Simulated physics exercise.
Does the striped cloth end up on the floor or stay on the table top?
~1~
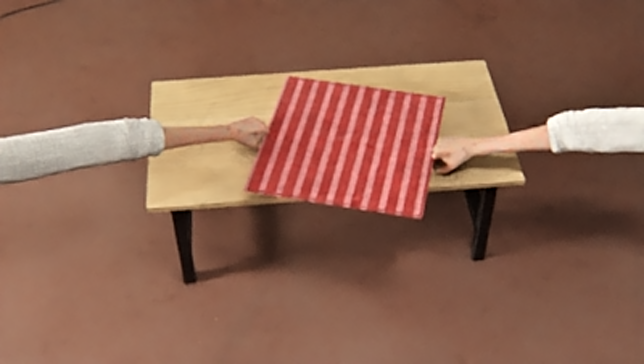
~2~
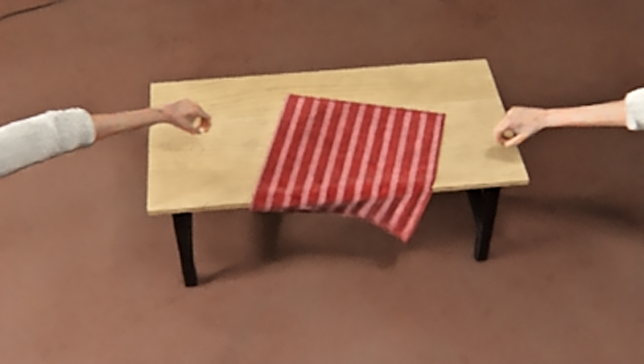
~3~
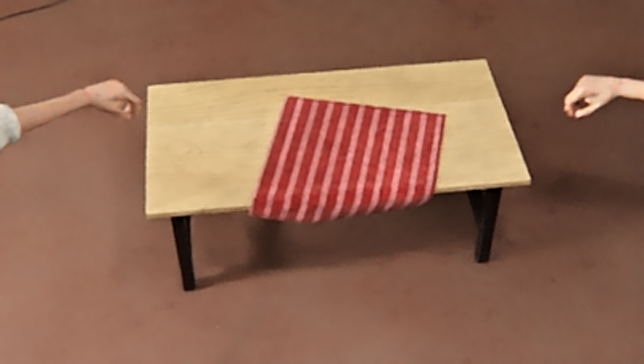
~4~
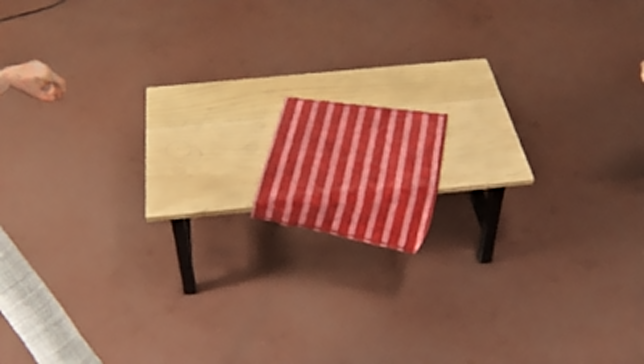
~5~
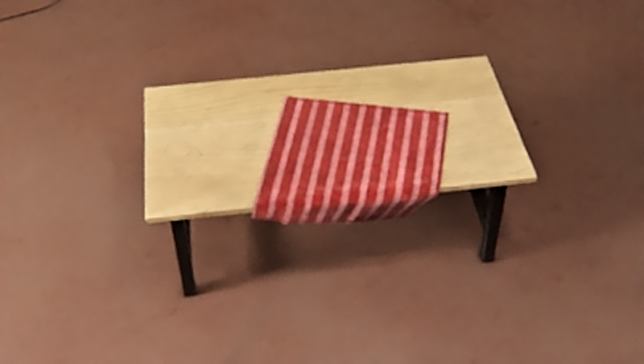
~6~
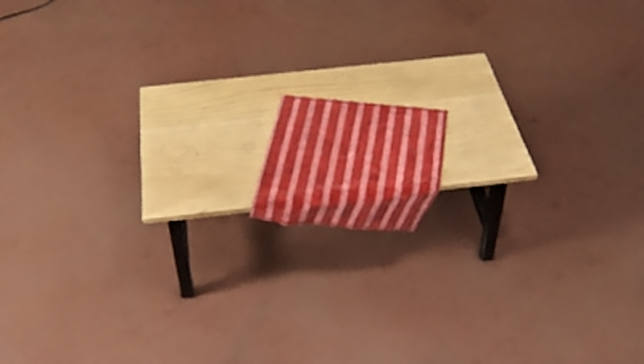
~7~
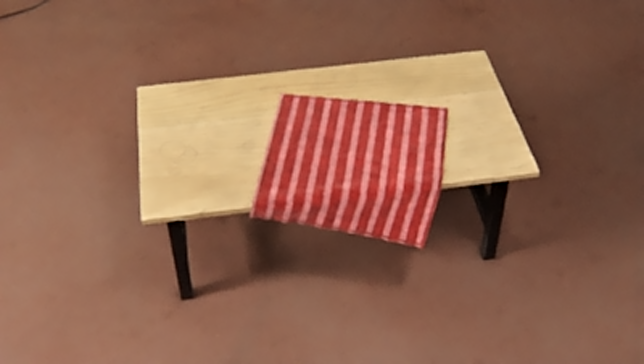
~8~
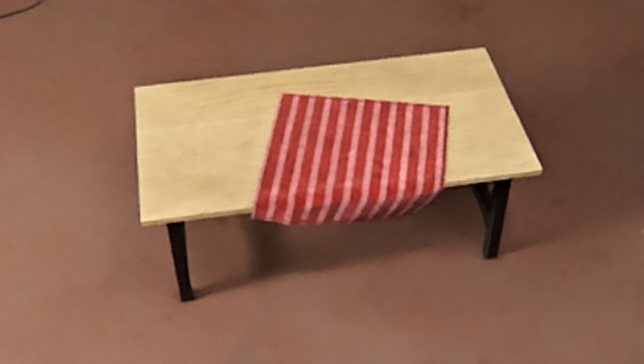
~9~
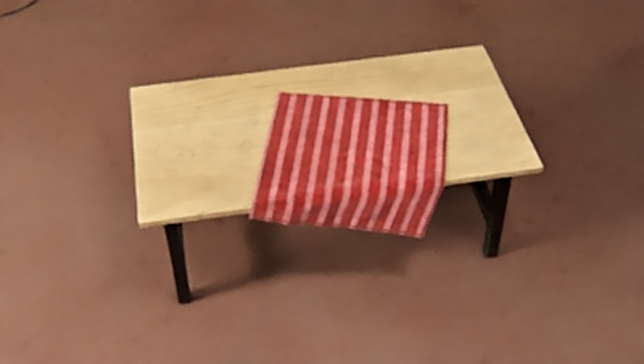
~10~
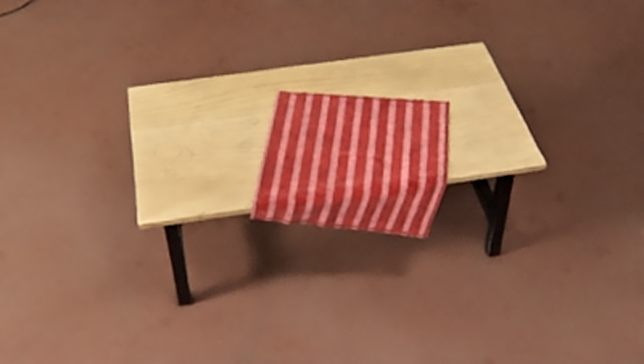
It stays on the table top, with its front part hanging over the edge.
